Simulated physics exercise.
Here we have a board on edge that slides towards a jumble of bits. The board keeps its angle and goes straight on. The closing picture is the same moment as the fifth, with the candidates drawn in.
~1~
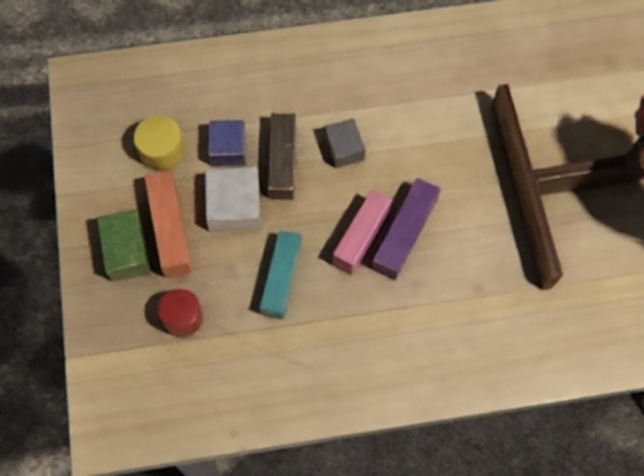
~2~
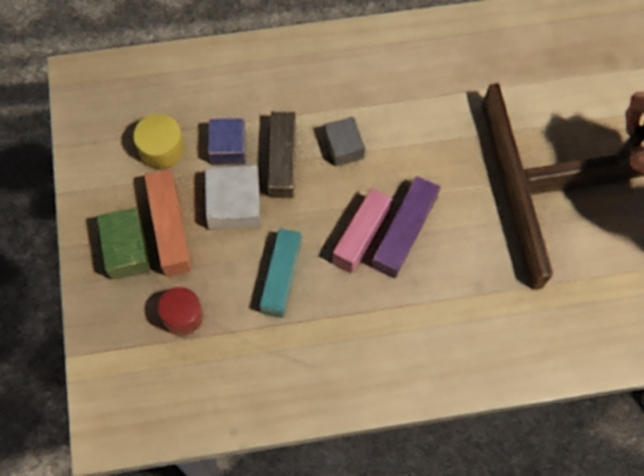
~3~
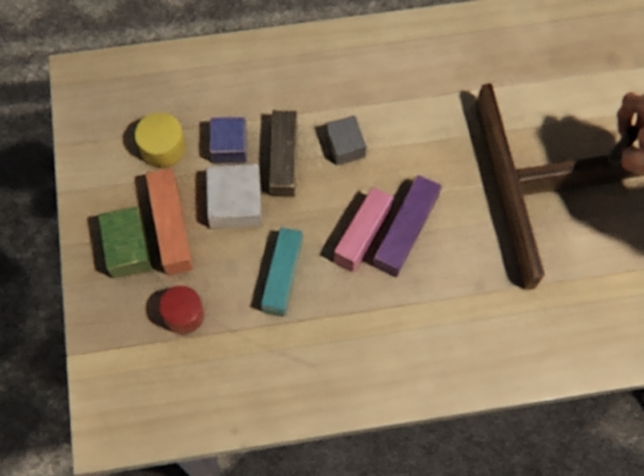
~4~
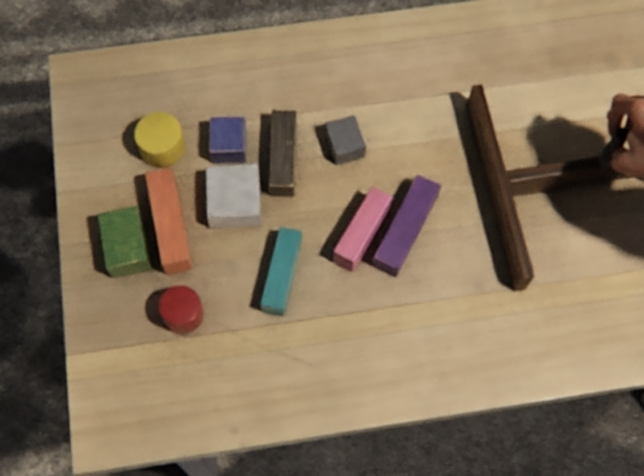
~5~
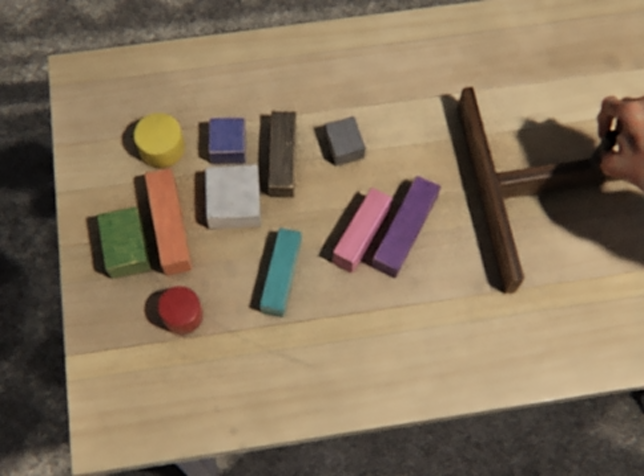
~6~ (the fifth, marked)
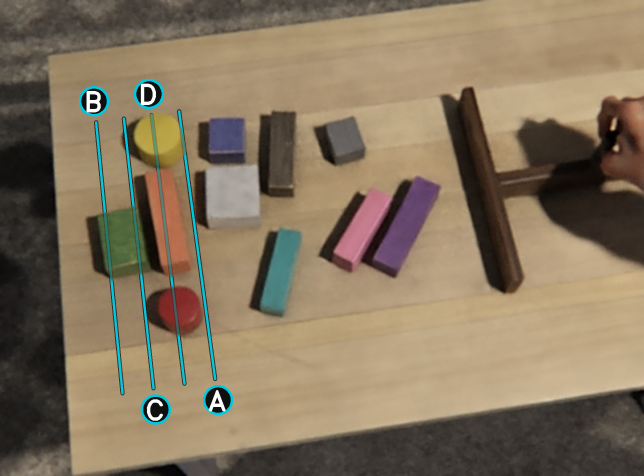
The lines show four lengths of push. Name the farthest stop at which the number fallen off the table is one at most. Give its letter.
As far as mark A.
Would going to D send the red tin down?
By then, no.
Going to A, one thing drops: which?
It is the green block.
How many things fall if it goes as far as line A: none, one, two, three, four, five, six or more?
By then, one.
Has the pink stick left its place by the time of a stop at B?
Yes.
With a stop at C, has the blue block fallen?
Yes.
On the marked copy, A at (196, 238); B at (109, 250); C at (138, 246); D at (167, 242).
With A. Early on, board (388, 194); purple bar (374, 246); pink stick (344, 230).
Further on, board (281, 209); green block (119, 245); orange bar (150, 227).
At the end, board (197, 221); green block over the edge; yellow tin (64, 157); one fallen.
As for the rest, B drops seven; C drops five; D drops three.
